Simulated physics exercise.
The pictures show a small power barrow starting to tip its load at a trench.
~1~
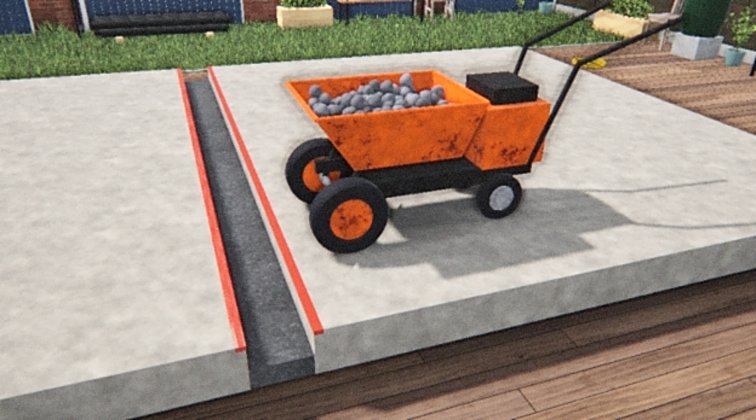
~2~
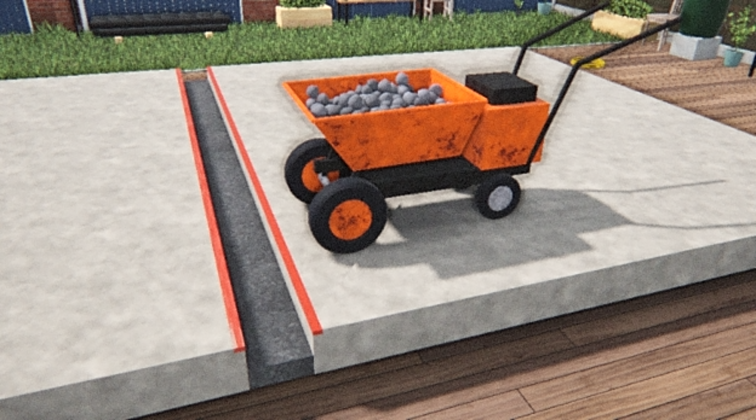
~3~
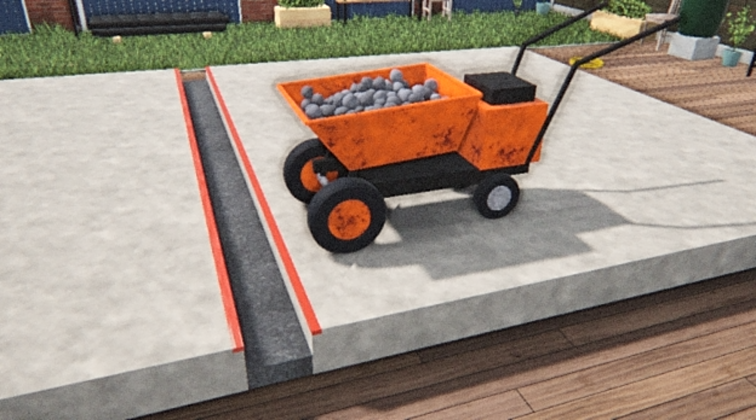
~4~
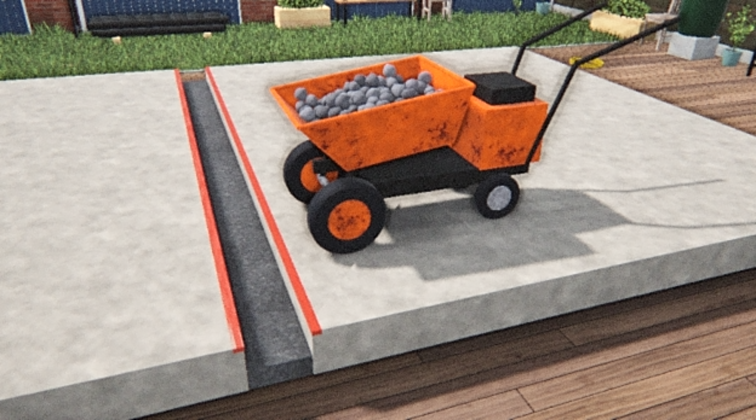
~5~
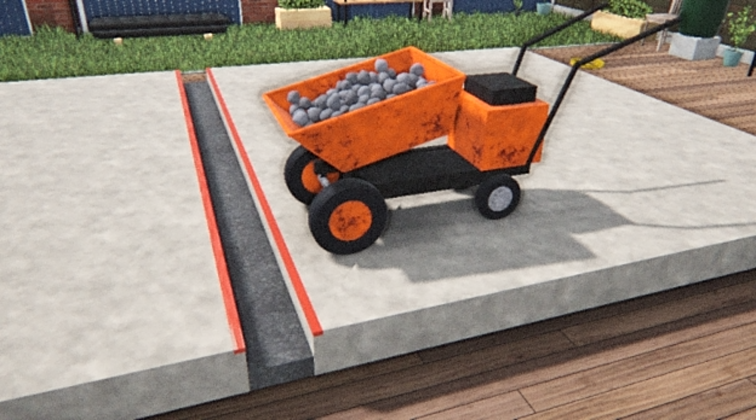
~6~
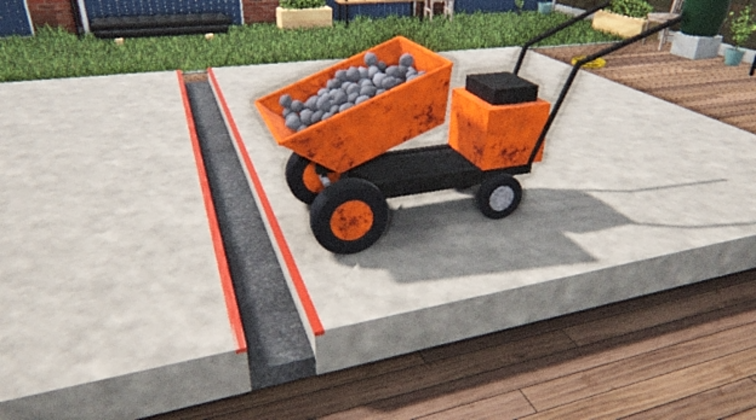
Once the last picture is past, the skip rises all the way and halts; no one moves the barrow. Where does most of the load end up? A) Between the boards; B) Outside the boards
B.
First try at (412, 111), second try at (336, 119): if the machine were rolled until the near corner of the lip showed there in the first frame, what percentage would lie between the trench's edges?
The share would be near 60 percent, and then near 50 percent.
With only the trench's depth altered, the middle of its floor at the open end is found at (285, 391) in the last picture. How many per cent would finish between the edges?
It works out to some 20 percent.
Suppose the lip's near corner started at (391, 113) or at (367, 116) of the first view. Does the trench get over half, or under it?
The bulk / the bulk.
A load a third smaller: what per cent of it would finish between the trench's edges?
Roughly 30 in a hundred.
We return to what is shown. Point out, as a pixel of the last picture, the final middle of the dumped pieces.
Somewhere around (182, 241) in the last picture.
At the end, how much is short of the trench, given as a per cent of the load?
It works out to roughly 0 percent.
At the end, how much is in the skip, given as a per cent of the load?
That comes to about 0 per cent or so.
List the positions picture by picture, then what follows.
In the first frame, lip of the skip at (317, 121), level; top of the load at (387, 102), round cobbles; first edge of the trench at (301, 287); far edge at (230, 301), the trench under half as wide as the skip, and about half as deep as wide.
In the second frame, lip of the skip at (314, 122), level; top of the load at (385, 101).
In the third frame, lip of the skip at (307, 124), tipped barely; top of the load at (395, 103).
In the fourth frame, lip of the skip at (299, 128), tipped a little; top of the load at (385, 95).
In the fifth frame, lip of the skip at (290, 135), tipped a little; top of the load at (392, 88).
In the sixth frame, lip of the skip at (281, 143), tipped clearly; top of the load at (393, 86); first edge of the trench at (302, 288); far edge at (231, 302).
Soon, skip tipped steeply; all in the skip.
A while on, skip tipped right over; most in the skip; a stray few in or heaped over the trench; about a quarter beyond it; a stray few falling.
Towards the end, skip tipped right over; about a quarter in the skip; a small part in or heaped over the trench; about two thirds beyond it.
Finally, skip tipped right over; a stray few in the skip; about a quarter in or heaped over the trench; most beyond it.
